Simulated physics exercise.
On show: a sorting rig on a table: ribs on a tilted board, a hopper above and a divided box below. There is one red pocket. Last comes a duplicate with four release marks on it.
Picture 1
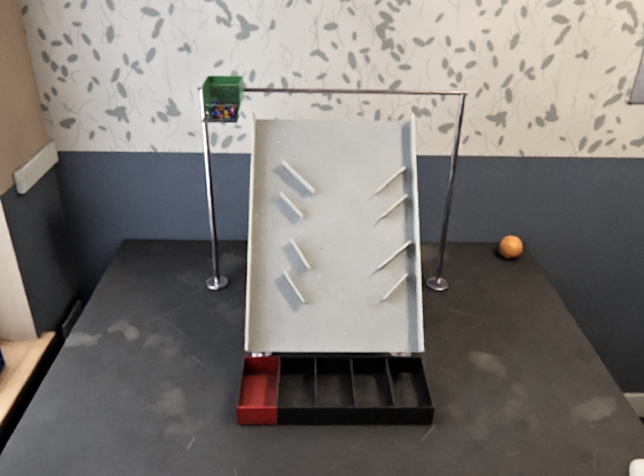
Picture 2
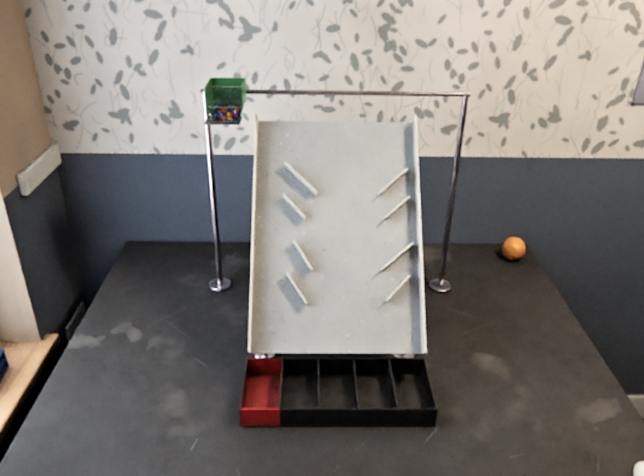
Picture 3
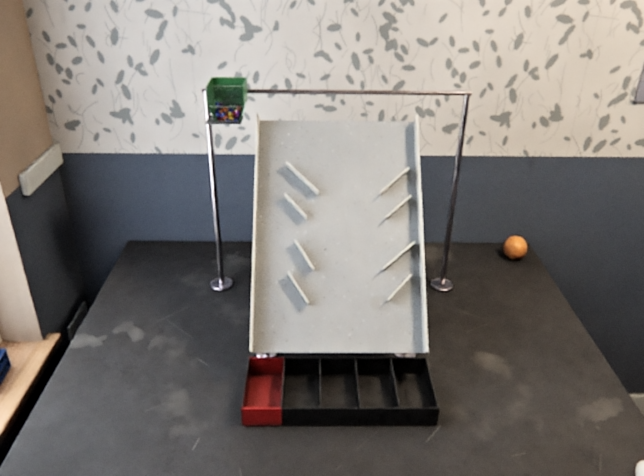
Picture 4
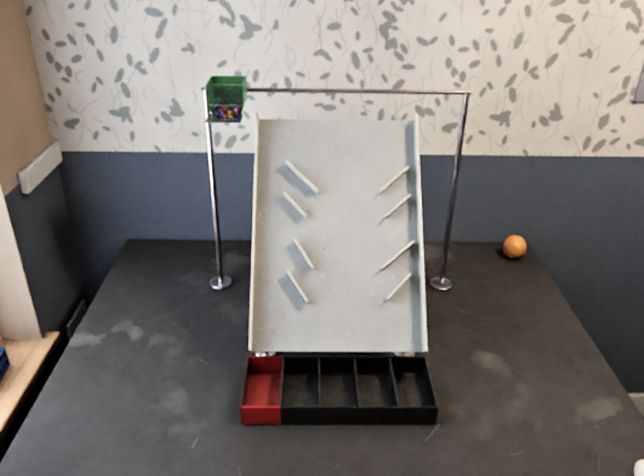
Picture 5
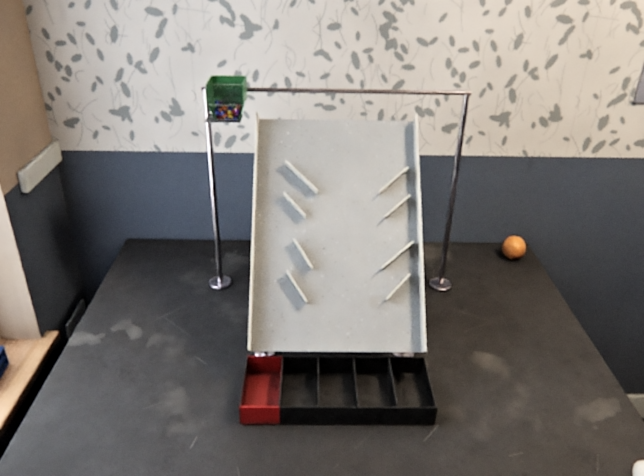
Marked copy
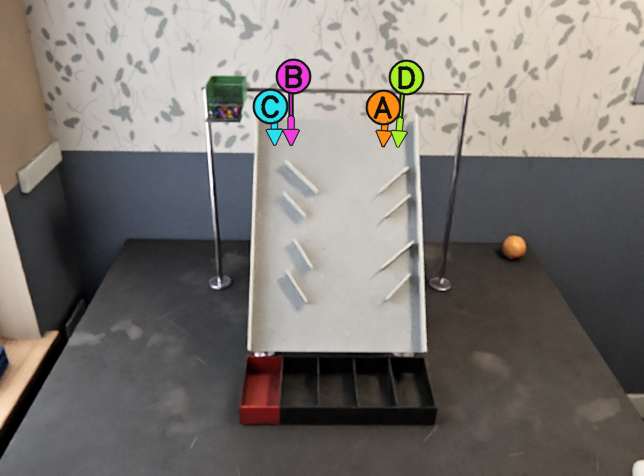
On a dark tabletop, a ribbed grey board standing still behind a divided box, a green hopper above left, nothing moving.
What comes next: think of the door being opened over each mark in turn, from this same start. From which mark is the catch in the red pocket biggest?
C.
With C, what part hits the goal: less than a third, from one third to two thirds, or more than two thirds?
It is more than two thirds.
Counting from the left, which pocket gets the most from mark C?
It is the first one.
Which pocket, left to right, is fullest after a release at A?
The third.
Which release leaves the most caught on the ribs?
That is mark D.
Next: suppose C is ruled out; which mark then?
That is mark B.
On the marked copy, mark A meets the board at (383, 140); mark B meets the board at (291, 139); mark C meets the board at (274, 139); mark D meets the board at (398, 141).
Choosing A, not one piece in the red pocket, almost all in other pockets.
Choosing B, roughly a quarter in the red pocket, roughly two thirds in other pockets, just a few held on the board, about a tenth outside the box.
Choosing C, the larger part in the red pocket, roughly a quarter in other pockets, just a few outside the box.
Choosing D, not one piece in the red pocket, the larger part in other pockets, roughly a quarter held on the board.
